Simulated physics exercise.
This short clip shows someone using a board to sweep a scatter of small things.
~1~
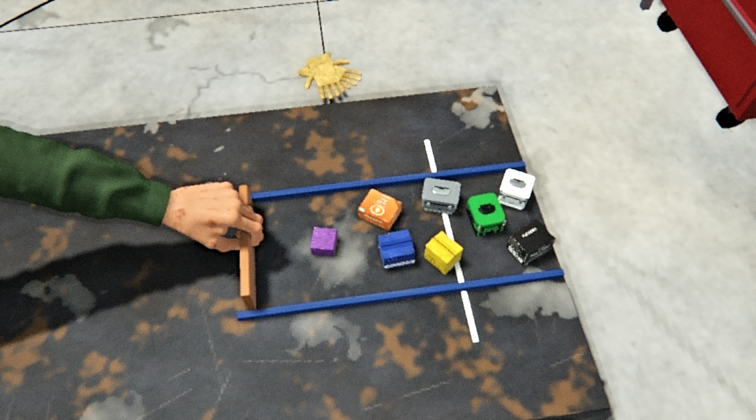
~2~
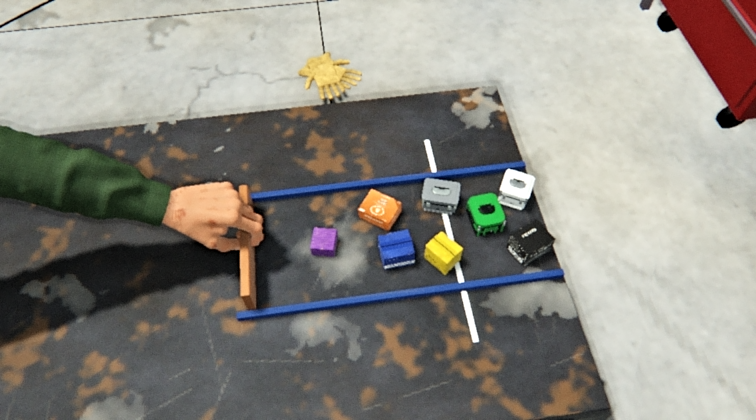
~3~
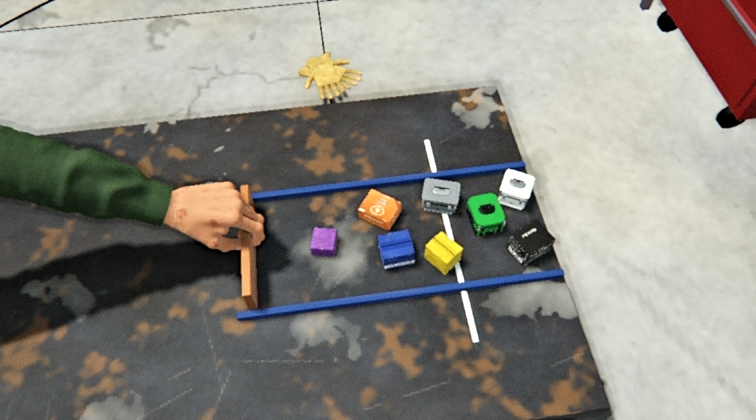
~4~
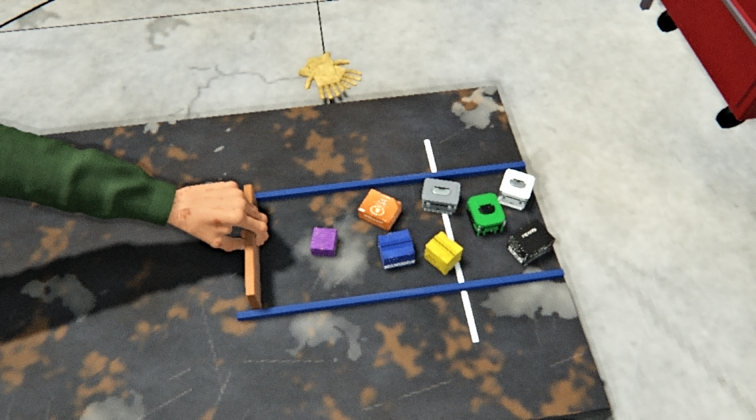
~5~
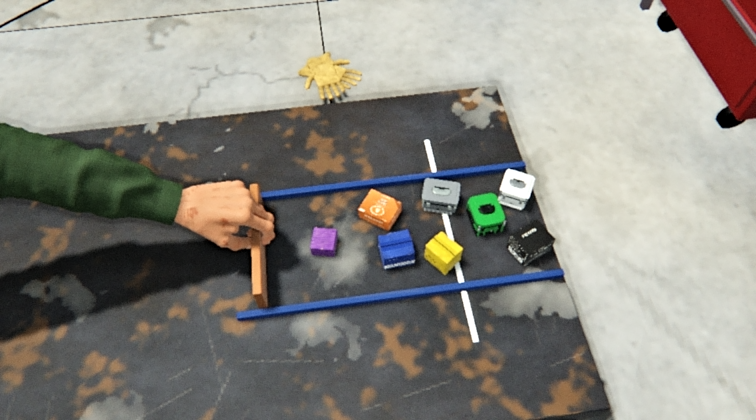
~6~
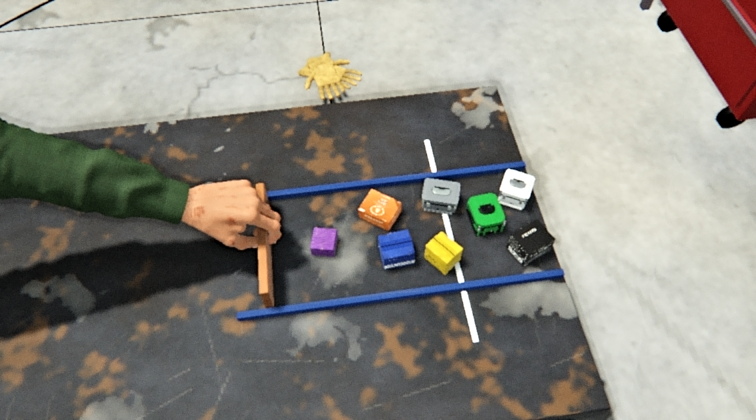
A hand at the end of a green sleeve grips an upright wooden board at the left of a dark, rust-blotched tabletop, seen from above at an angle. Between two blue rails lie a purple block, orange and blue boxes, grey and yellow ones near a white tape line, and green, white and black ones at right. The hand slides the board slightly rightward, while the objects and view stay still.
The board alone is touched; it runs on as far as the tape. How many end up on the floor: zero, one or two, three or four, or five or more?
Zero.
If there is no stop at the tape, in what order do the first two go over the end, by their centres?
Earliest first - white case, grey case.
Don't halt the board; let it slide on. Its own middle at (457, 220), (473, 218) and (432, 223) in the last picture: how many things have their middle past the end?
0, 1 and 0.
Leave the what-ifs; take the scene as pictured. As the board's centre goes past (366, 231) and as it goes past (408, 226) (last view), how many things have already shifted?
First 3, then 6.
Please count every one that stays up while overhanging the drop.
1 in all.
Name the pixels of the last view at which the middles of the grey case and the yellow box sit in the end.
In the last picture the grey case sits around (489, 179) and the yellow box around (506, 257).
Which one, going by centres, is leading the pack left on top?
White case.
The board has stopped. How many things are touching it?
It's 3.
Soon after, none off yet; white case at rest near (516, 190); black box at rest near (531, 243); green case at rest near (485, 215).
In the end, the number that fall off is zero.
